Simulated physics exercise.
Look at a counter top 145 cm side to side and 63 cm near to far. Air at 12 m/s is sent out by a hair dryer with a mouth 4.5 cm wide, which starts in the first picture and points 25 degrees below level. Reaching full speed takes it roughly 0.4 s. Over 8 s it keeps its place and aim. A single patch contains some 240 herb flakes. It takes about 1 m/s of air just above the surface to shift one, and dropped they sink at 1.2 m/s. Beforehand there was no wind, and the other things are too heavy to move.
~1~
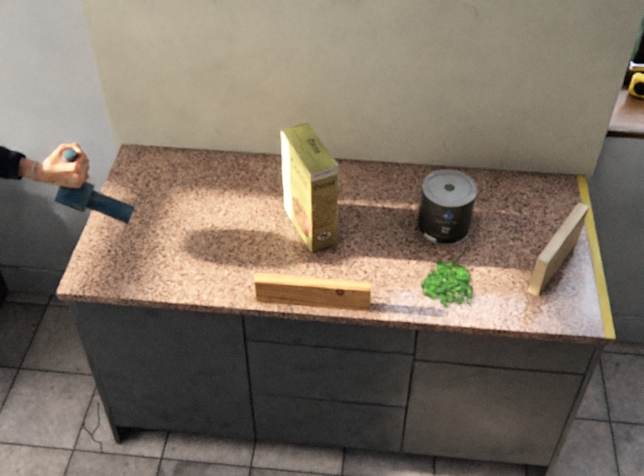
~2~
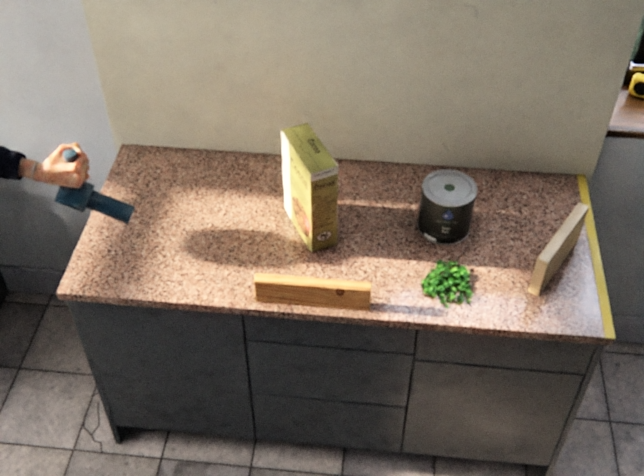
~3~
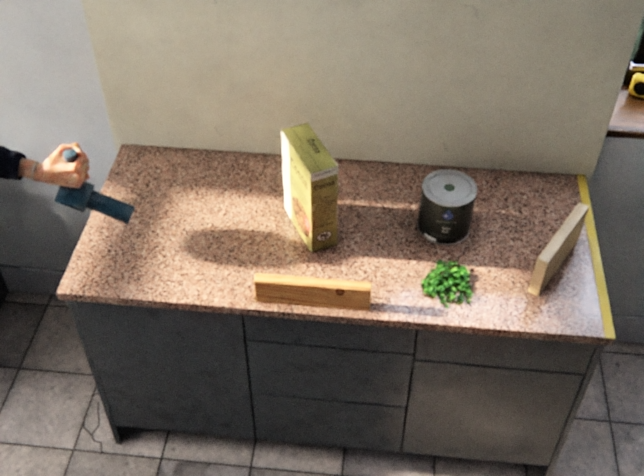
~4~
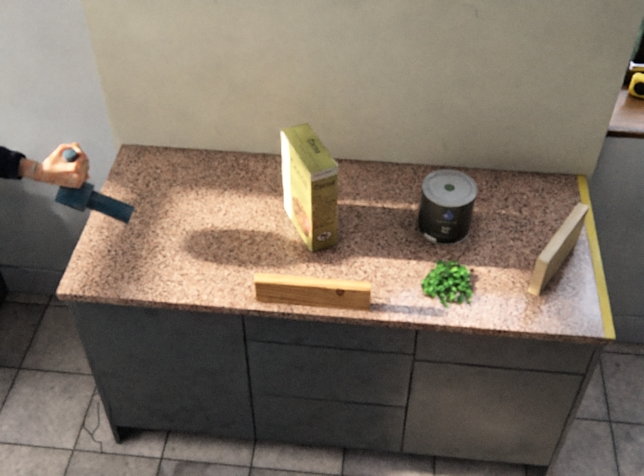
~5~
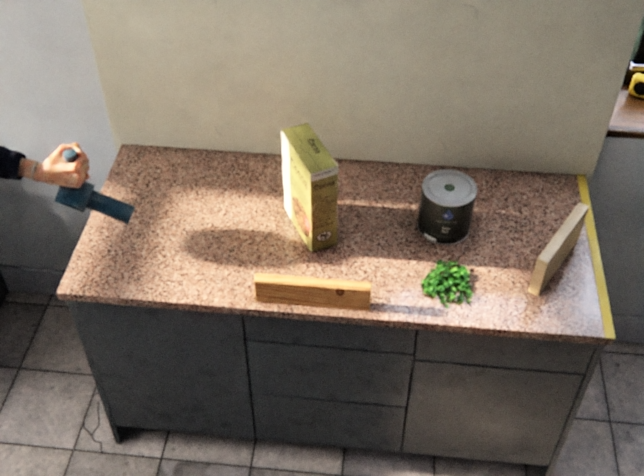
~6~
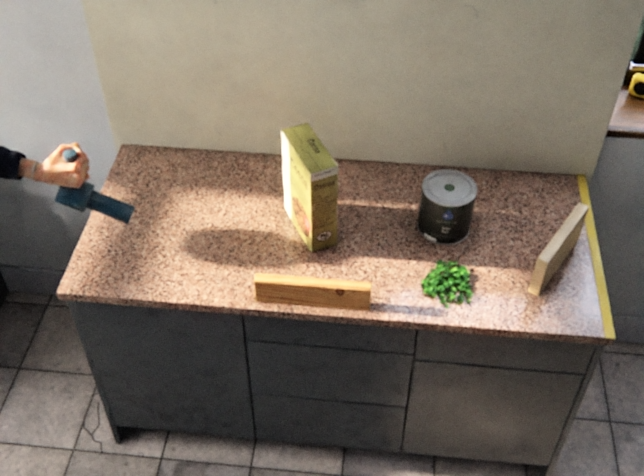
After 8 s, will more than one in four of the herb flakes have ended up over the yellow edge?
The count there surpasses a quarter.
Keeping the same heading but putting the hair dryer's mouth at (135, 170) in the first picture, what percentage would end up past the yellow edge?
In that case some 5 per cent.
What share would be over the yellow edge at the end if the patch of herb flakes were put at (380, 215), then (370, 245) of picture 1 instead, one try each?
First try 0 %, second try 5 %.
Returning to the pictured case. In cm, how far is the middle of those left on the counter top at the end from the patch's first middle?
That comes to some 20 centimetres.
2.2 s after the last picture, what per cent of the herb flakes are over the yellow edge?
I'd put it at about 40 percent.
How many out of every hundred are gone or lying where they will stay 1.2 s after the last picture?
About 50 per cent.
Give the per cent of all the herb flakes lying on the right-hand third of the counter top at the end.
Around 50 per cent.
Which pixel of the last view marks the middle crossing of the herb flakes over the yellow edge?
Around (611, 317).
Then, 1.2 s after the last picture, 48 % are on the move or not yet settled, 39 % are over the yellow edge; the middle of those still in play is near (523, 276).
Then, 2.2 s after the last picture, 42 % are on the move or not yet settled, 40 % are over the yellow edge; the middle of those still in play is near (522, 273).
Then, 4.0 s after the last picture, 34 % are on the move or not yet settled, 43 % are over the yellow edge; the middle of those still in play is near (522, 273).
Then, 7.6 s after the last picture, at the end, 45 % are over the yellow edge; the middle of those still in play is near (522, 273).
